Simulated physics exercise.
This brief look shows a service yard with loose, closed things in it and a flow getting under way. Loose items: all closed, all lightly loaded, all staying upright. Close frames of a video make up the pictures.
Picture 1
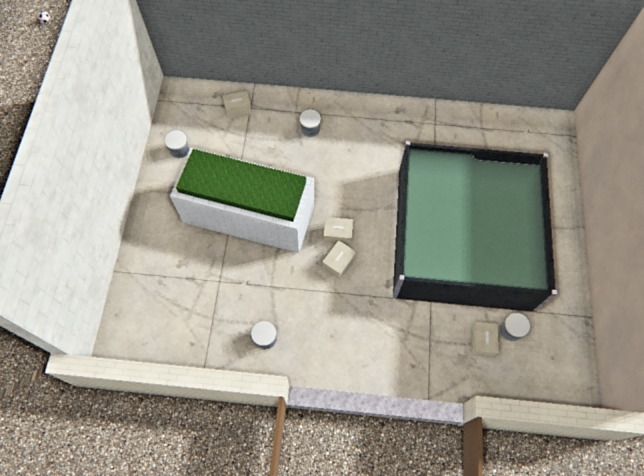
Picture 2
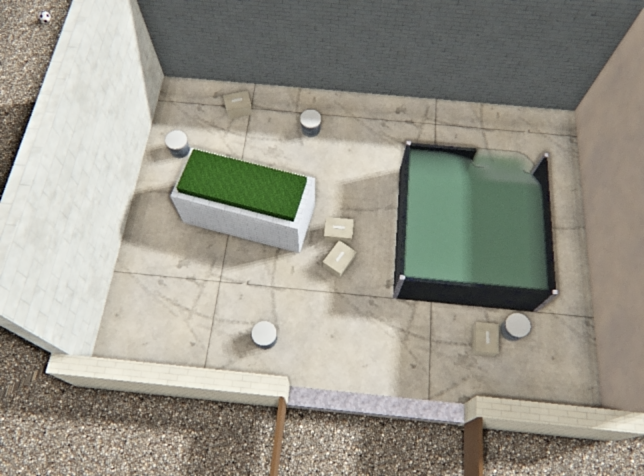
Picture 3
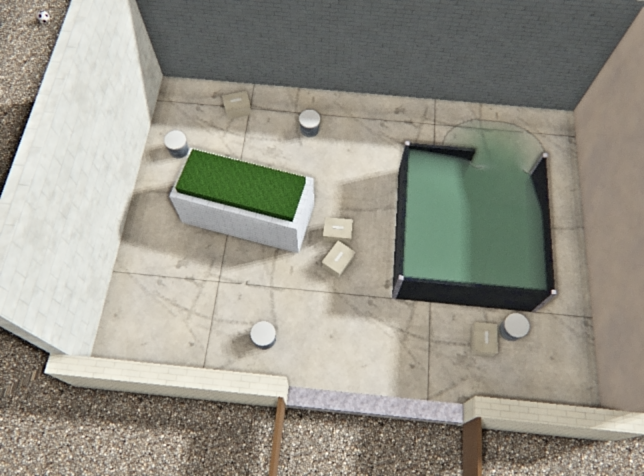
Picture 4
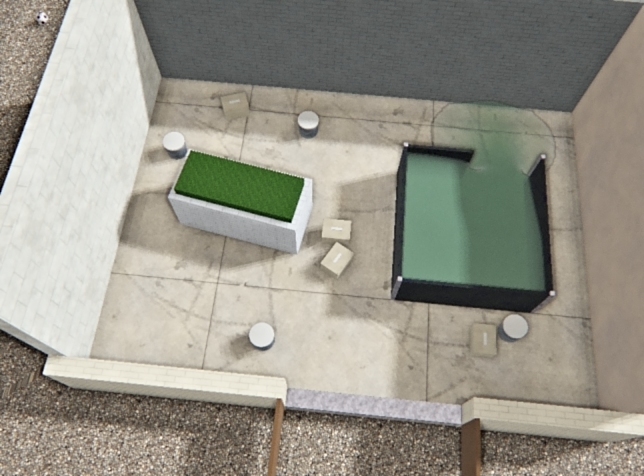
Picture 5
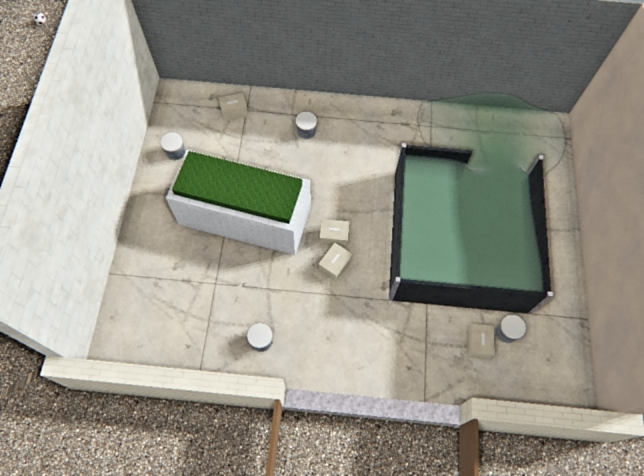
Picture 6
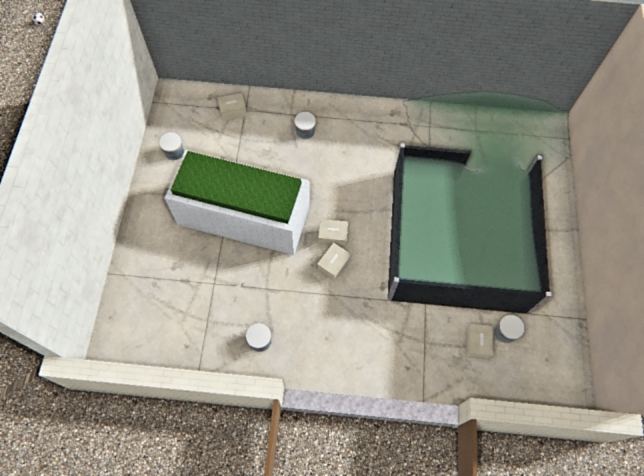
In a walled yard, green liquid spreads from a dark-sided tank toward the back wall.
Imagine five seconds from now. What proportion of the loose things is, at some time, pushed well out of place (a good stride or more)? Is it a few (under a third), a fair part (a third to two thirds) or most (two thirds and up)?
A fair part.
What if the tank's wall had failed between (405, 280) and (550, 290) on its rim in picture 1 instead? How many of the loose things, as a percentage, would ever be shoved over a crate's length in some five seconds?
My figure is about 20 %.
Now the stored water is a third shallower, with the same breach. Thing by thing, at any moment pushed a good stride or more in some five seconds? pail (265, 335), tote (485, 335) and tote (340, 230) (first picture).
In the order you named them: Stayed within the threshold, stayed within the threshold, stayed within the threshold.
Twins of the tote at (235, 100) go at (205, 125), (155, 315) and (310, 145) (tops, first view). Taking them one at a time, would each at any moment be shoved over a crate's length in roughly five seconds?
Each in turn: Pushed clear, stays in place, pushed clear.
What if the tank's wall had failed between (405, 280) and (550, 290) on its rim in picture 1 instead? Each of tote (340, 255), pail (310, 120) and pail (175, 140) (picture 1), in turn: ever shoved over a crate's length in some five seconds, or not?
In the order asked: Never gets that far, then never gets that far, then never gets that far.
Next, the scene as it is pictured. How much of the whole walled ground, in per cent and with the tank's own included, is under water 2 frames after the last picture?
About 20 percent.
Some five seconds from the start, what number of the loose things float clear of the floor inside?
Counting them up gives 1.
A moment on, 0 of 8 are well off their spots; 0 afloat.
Next, 0 of 8 are well off their spots; 0 afloat.
Later, 3 of 8 are well off their spots; 3 afloat.
In the end, 3 of 8 are well off their spots, and 3 have been at some point; 1 afloat.
